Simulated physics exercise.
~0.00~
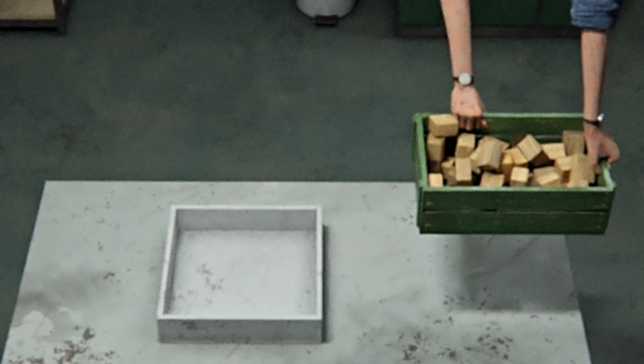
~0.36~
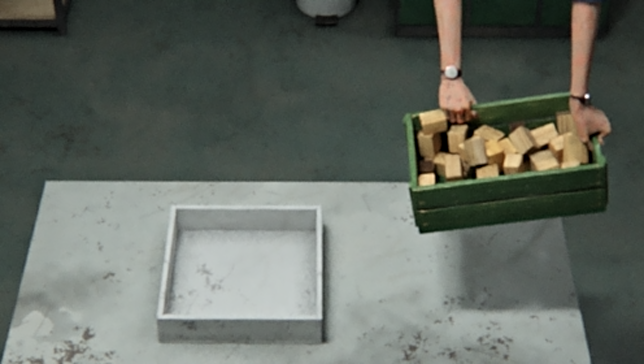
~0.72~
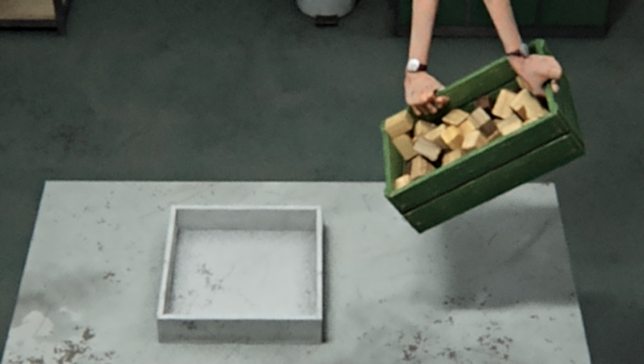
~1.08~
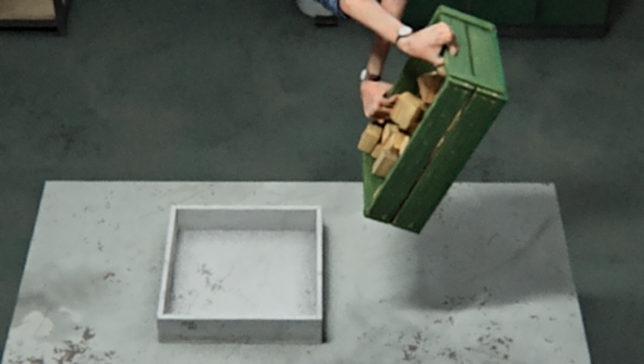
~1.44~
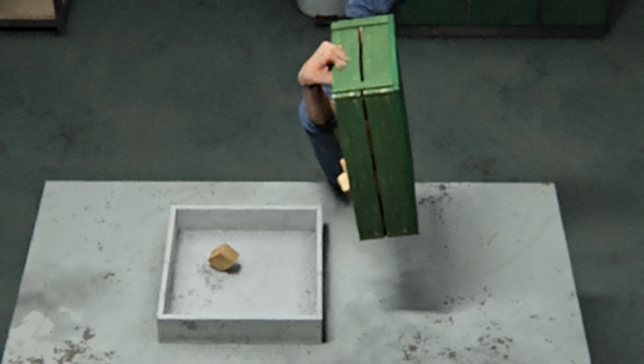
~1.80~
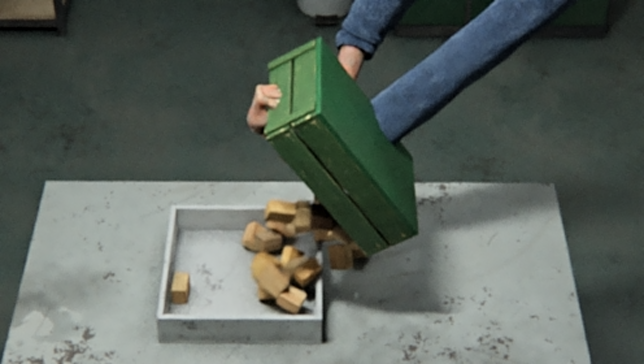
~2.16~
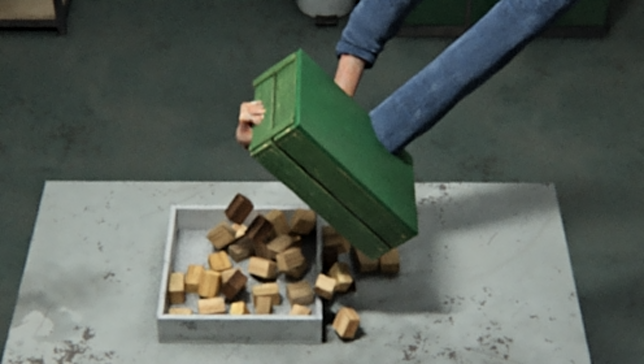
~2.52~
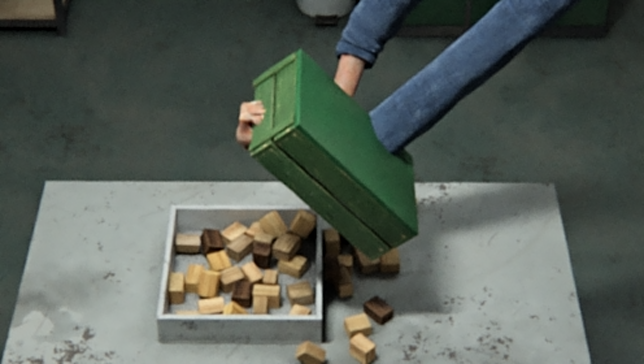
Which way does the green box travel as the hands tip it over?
The green box moves to the left, toward the white tray.
In a dim room with a dark floor, a worn pale table is seen from above and in front. An empty white tray sits toward the left of the table, while two hands hold a green box full of light wooden blocks above the right side. The hands raise the box slightly, then swing it left and tip it steeply over. One block drops into the tray first, then the rest tumble out in a rush. The box comes to rest steeply tilted, with most blocks heaped in the tray and a smaller number scattered on the table beside it.
